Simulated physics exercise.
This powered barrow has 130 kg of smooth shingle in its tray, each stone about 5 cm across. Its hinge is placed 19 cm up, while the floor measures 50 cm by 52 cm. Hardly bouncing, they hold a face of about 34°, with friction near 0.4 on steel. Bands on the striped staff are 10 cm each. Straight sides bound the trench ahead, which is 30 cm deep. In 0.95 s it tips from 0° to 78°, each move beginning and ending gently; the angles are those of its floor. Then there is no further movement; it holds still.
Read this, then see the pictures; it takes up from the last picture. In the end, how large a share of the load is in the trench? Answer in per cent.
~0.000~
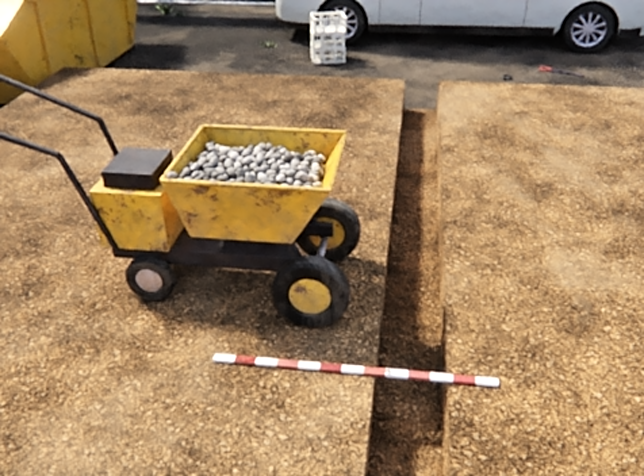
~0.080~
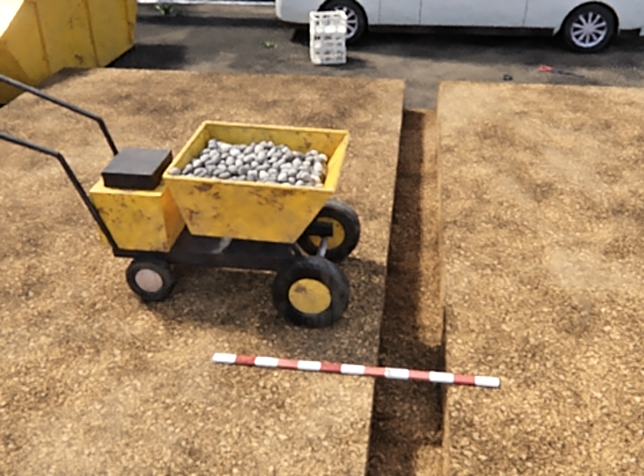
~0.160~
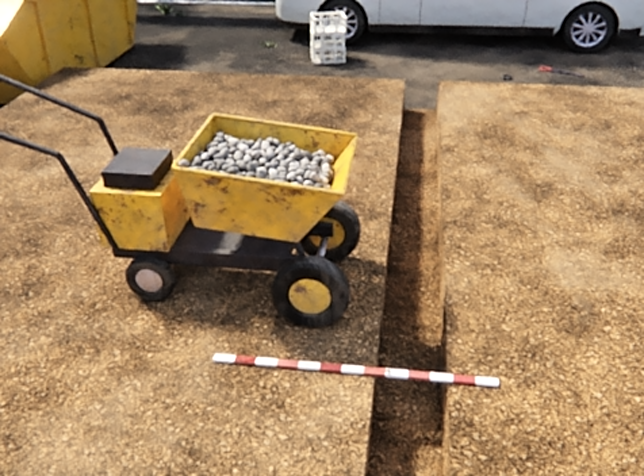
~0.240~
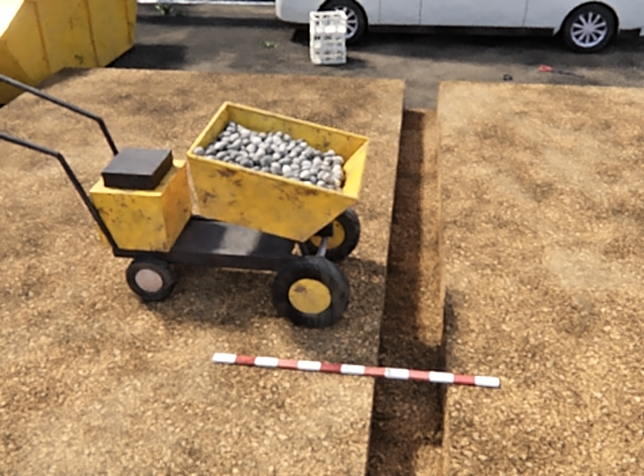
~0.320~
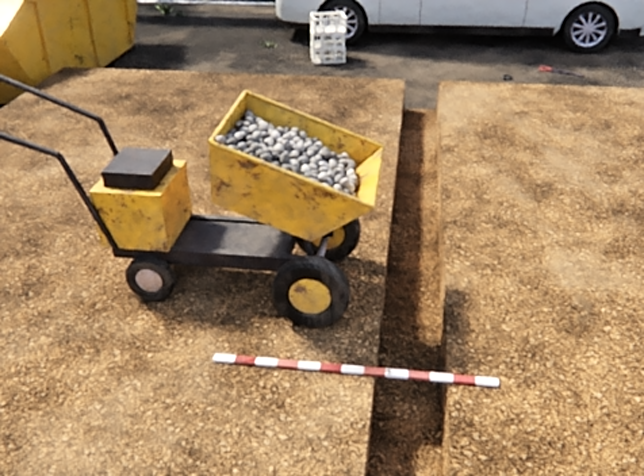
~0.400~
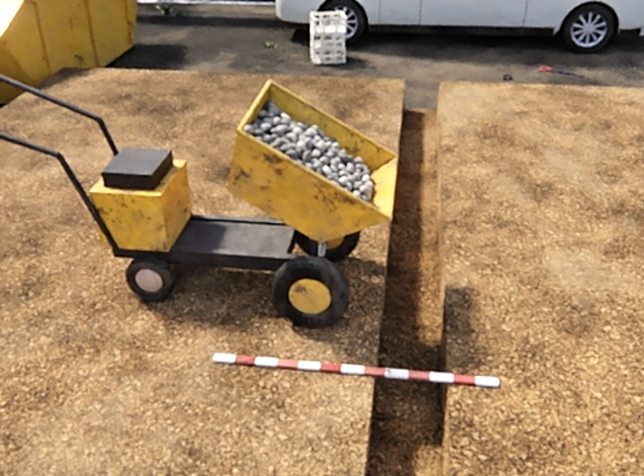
A share of roughly 21 %.
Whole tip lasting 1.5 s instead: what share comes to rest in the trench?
In that case some 30 per cent.
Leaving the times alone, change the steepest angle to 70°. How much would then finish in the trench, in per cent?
Share in trench: Approx. 30%.
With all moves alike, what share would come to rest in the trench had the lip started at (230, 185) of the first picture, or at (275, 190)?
Roughly 90 percent for the first, and 75 percent for the second.
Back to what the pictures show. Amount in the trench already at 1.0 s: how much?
0 per cent or so by then.
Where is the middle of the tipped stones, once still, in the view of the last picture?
(497, 298).
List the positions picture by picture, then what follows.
Lip at (329, 191), floor tilted 0°, highest stones at (249, 158), in the first picture.
The tray is at 2°, its lip at (333, 191); the top of the load is at (234, 154); the stones move at 0.3 m/s on average, in the second picture.
Lip at (343, 194), floor tilted 6°, highest stones at (228, 147); the stones move at 0.6 m/s on average, in the third picture.
The tray is at 12°, its lip at (357, 199); the top of the load is at (233, 137); the stones move at 0.9 m/s on average, in the fourth picture.
Lip at (374, 207), floor tilted 21°, highest stones at (246, 124); the stones move at 1.1 m/s on average, in the fifth picture.
The tray is at 30°, its lip at (391, 219); the top of the load is at (269, 115); the stones move at 1.2 m/s on average, in the sixth picture.
After 0.7 s the floor is at 66°; 100 % in the tray; the foremost stones are at (434, 247).
After 1.0 s the floor is at 78°; 49 % in the tray, 1 % in the trench, 50 % past the trench; the foremost stones are at (547, 310).
After 1.4 s the floor is at 78°; 15 % in the tray, 6 % in the trench, 79 % past the trench; the foremost stones are past the picture's edge.
After 3.3 s the floor is at 78°; 0 % in the tray, 21 % in the trench, 79 % past the trench; the foremost stones are past the picture's edge.
